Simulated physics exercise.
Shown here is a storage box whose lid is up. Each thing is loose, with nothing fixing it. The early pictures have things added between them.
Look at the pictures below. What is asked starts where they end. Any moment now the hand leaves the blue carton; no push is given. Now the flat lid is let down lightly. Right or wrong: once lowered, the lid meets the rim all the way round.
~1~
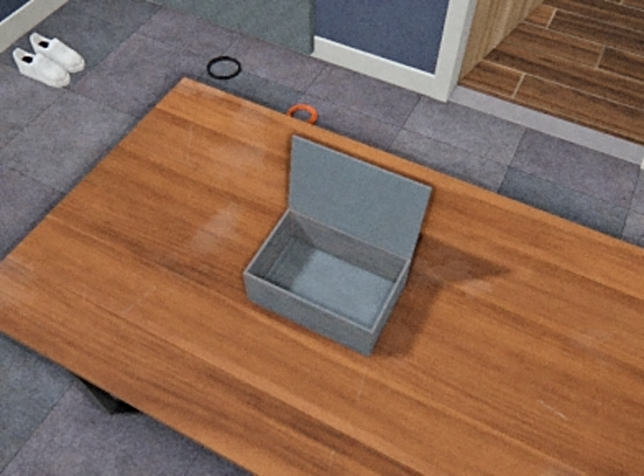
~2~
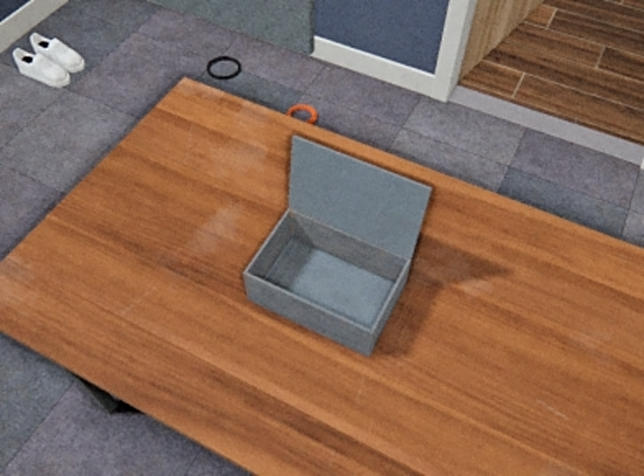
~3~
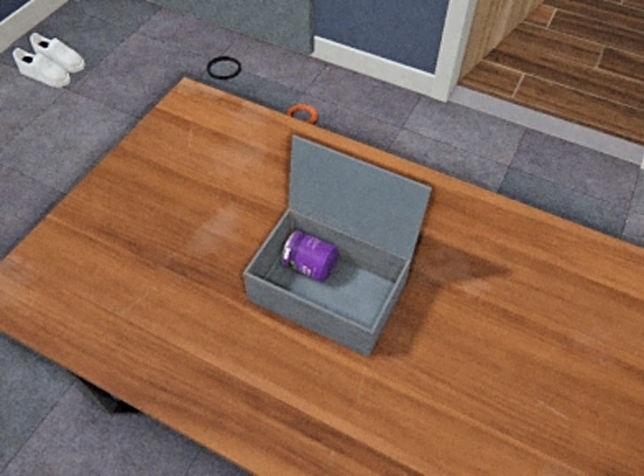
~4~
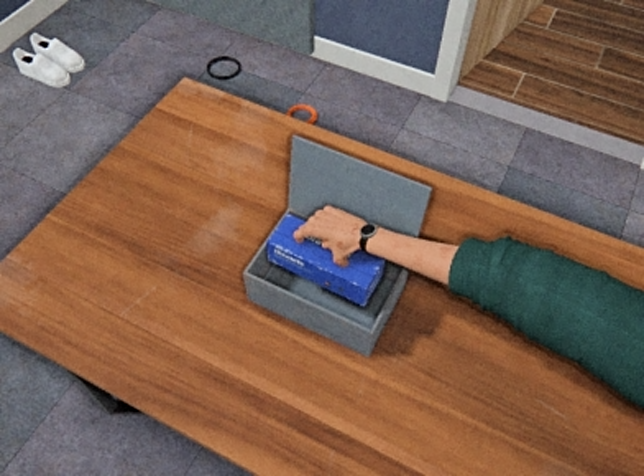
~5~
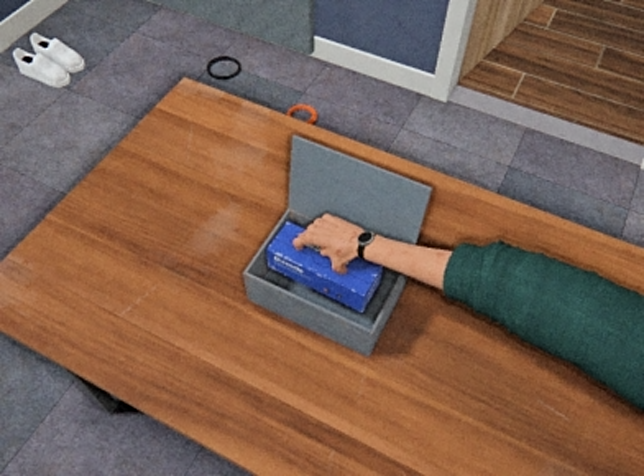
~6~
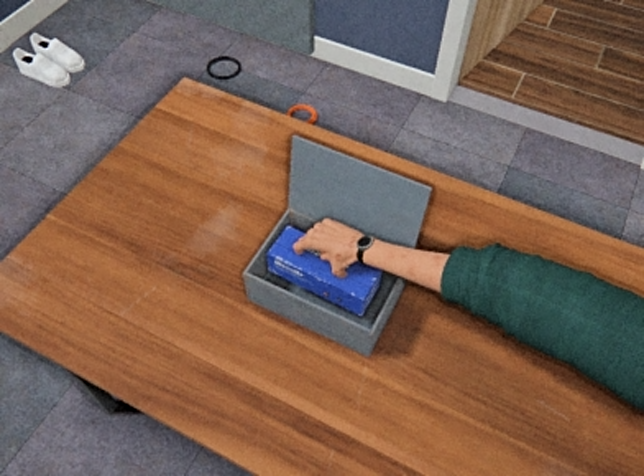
Right.
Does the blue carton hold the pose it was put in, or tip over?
At the finish the blue carton goes crooked.
Then, 1.20 s on from there, lid starting down; blue carton on its side near (316, 298).
Then, 1.90 s on from there, lid 39° above the rim; blue carton on its side near (316, 298).
In the end, lid shut; toppled in the box, blue carton; purple tin unmoved. At the end, from the last picture's camera, blue carton near (316, 298).
